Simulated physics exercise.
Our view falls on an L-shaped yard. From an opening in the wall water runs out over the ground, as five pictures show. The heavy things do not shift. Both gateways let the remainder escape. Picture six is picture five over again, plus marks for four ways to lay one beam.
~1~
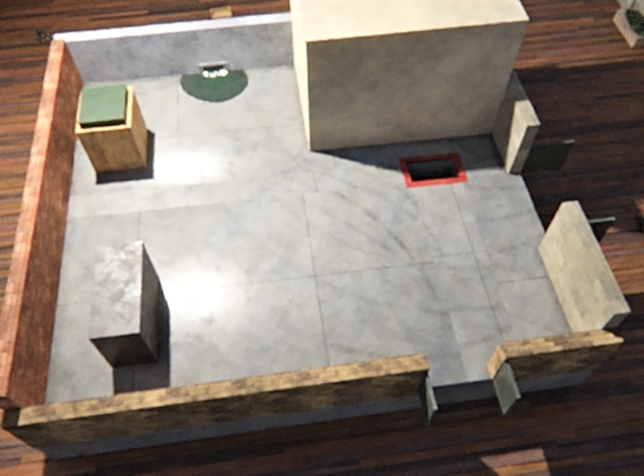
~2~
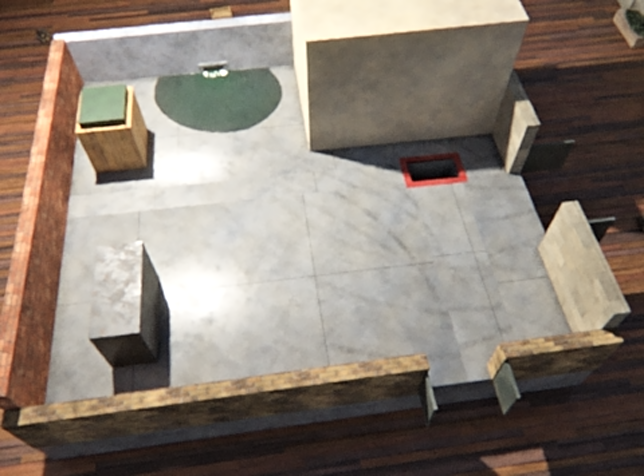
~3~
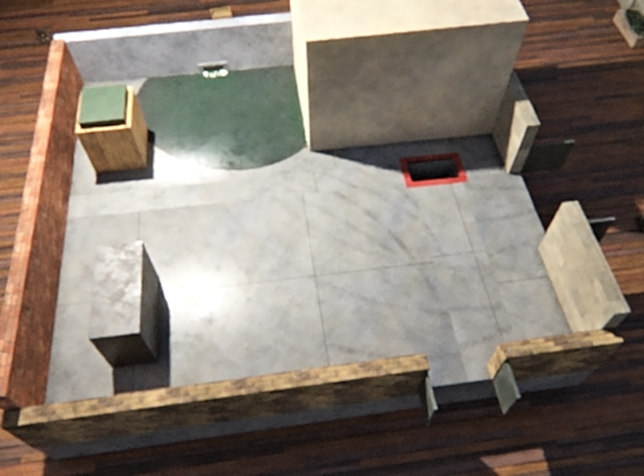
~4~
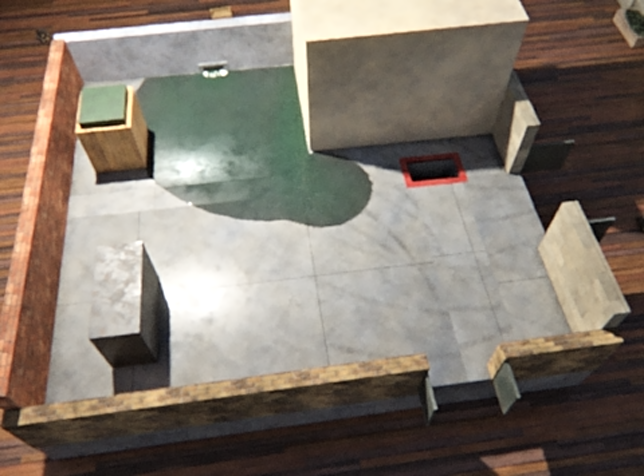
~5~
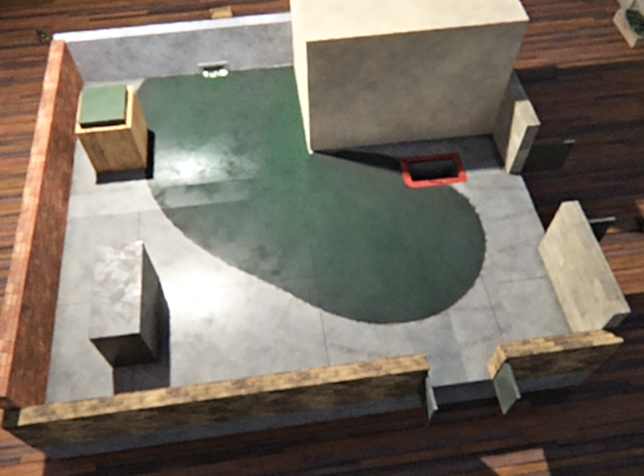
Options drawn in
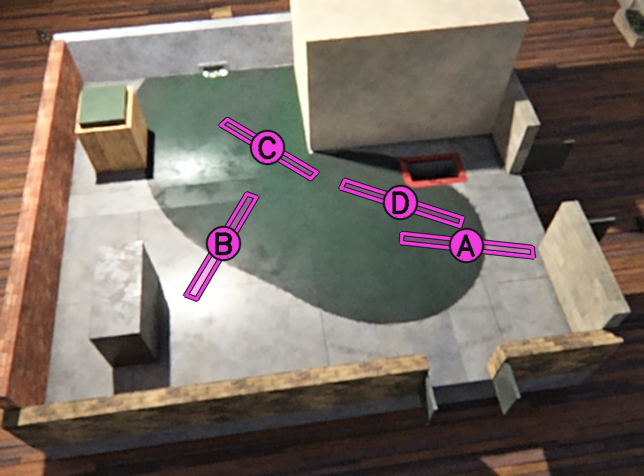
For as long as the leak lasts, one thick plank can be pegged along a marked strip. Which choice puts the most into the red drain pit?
I would pick position C.
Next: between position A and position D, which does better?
The answer is D.
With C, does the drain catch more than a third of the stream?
No.
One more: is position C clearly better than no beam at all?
Yes, by a good deal.
On the marked copy, A from (401, 238) to (532, 252); B from (191, 297) to (251, 195); C from (224, 122) to (313, 175); D from (342, 184) to (461, 222).
For position A, about 5 % of the stream goes into the red drain pit, about 92 % out by the gates.
For position B, about 7 % of the stream goes into the red drain pit, about 92 % out by the gates.
For position C, about 17 % of the stream goes into the red drain pit, about 79 % out by the gates.
For position D, about 8 % of the stream goes into the red drain pit, about 91 % out by the gates.
